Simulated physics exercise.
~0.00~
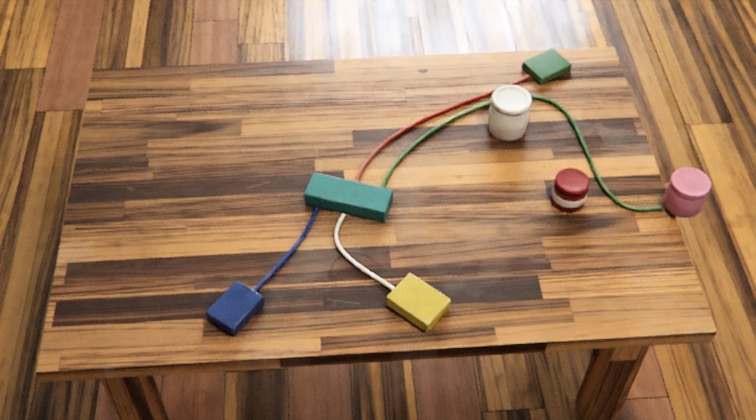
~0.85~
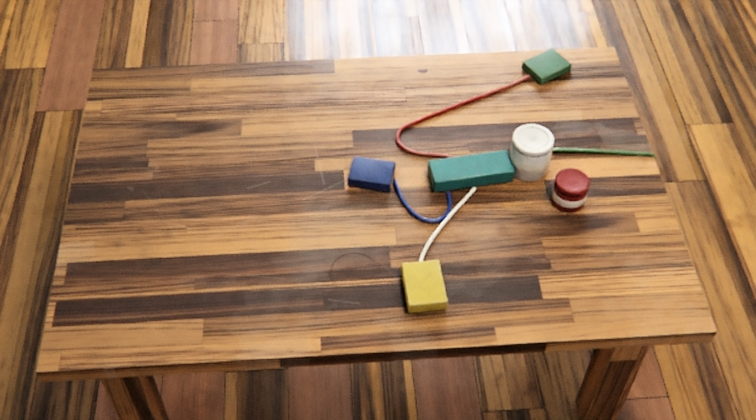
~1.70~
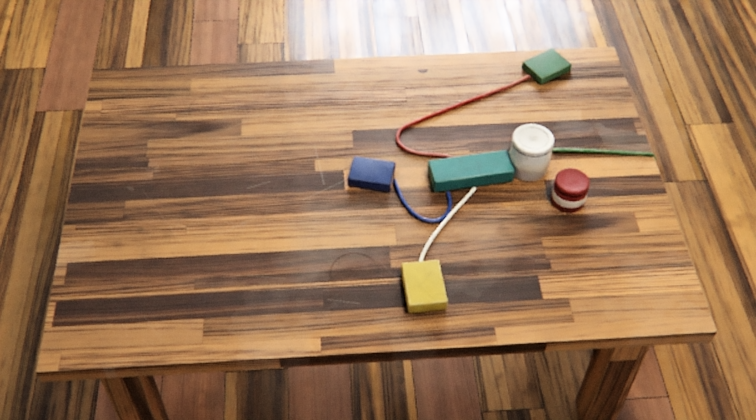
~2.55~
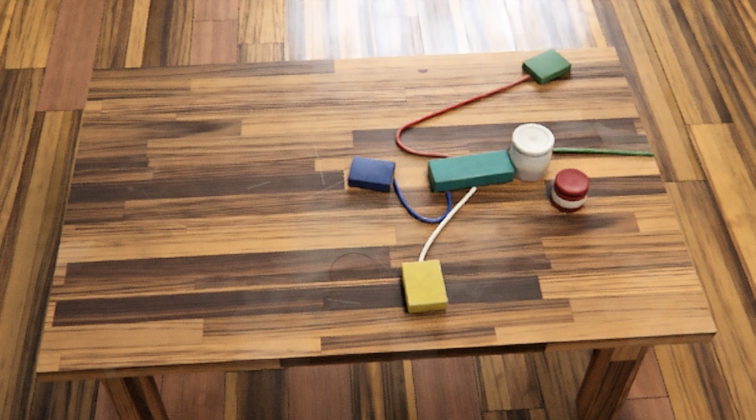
The pink speaker drops off the right edge, dragging the teal strip right before everything rests.
